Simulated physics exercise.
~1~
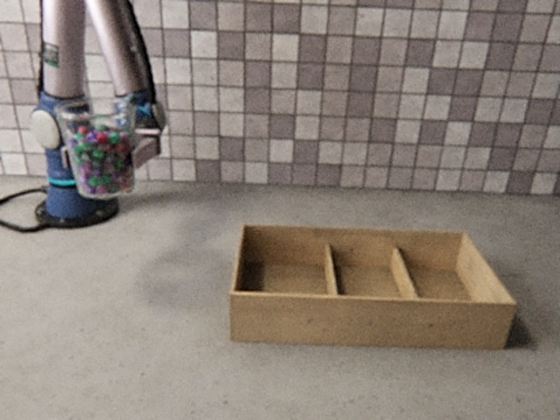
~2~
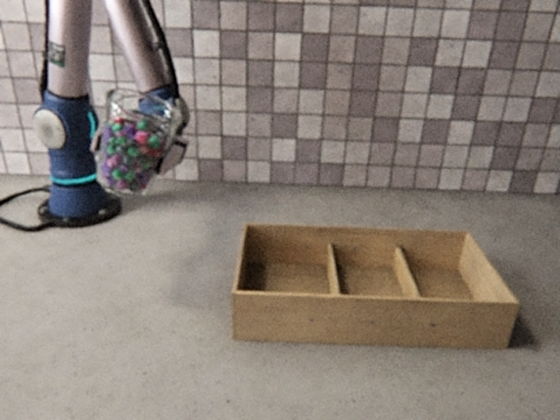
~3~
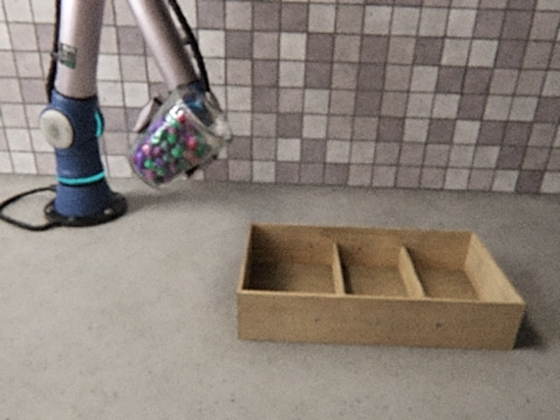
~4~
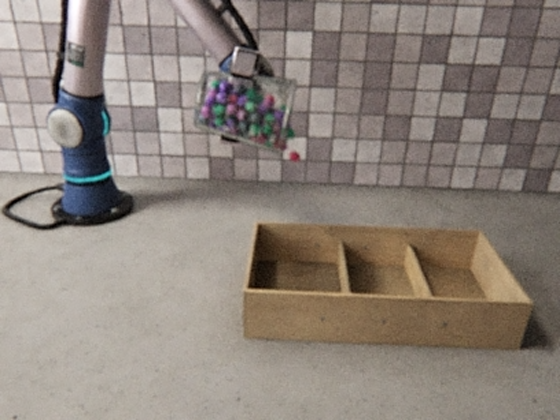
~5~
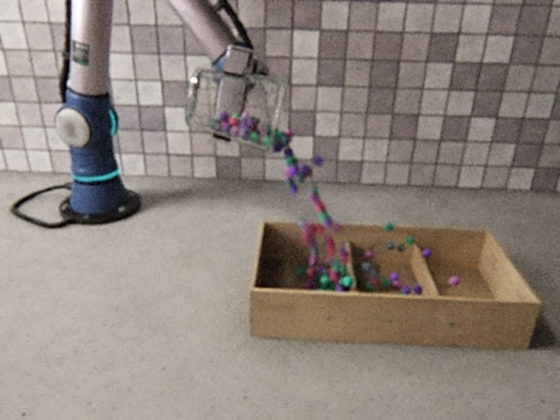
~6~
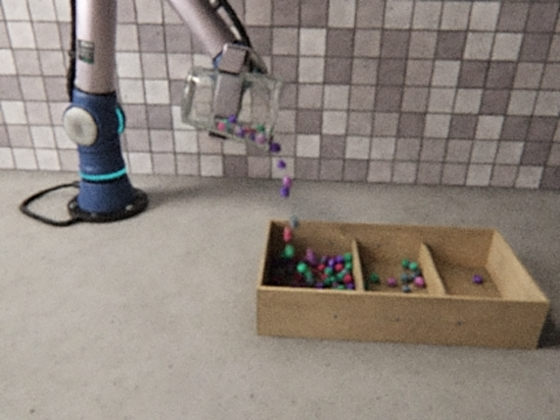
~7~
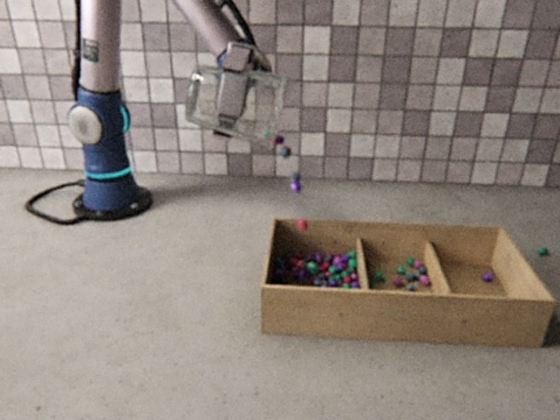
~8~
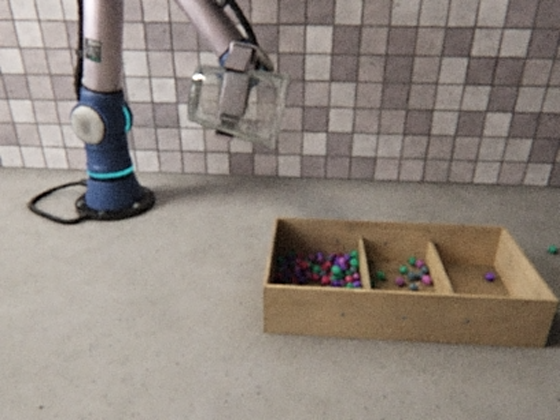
At first, a robot arm at the left holds a clear beaker full of small colourful balls above a grey tabletop, with an open wooden box split into three compartments standing to the right. The arm swings the beaker rightward, tipping it further as it goes, until it lies on its side and a first ball drops out. Then the balls pour down in a stream, most landing in the left compartment and some scattering into the others. The flow thins to a trickle, and one green ball ends up outside, beyond the box. Finally the emptied beaker hangs still, with the left compartment holding most of the balls.
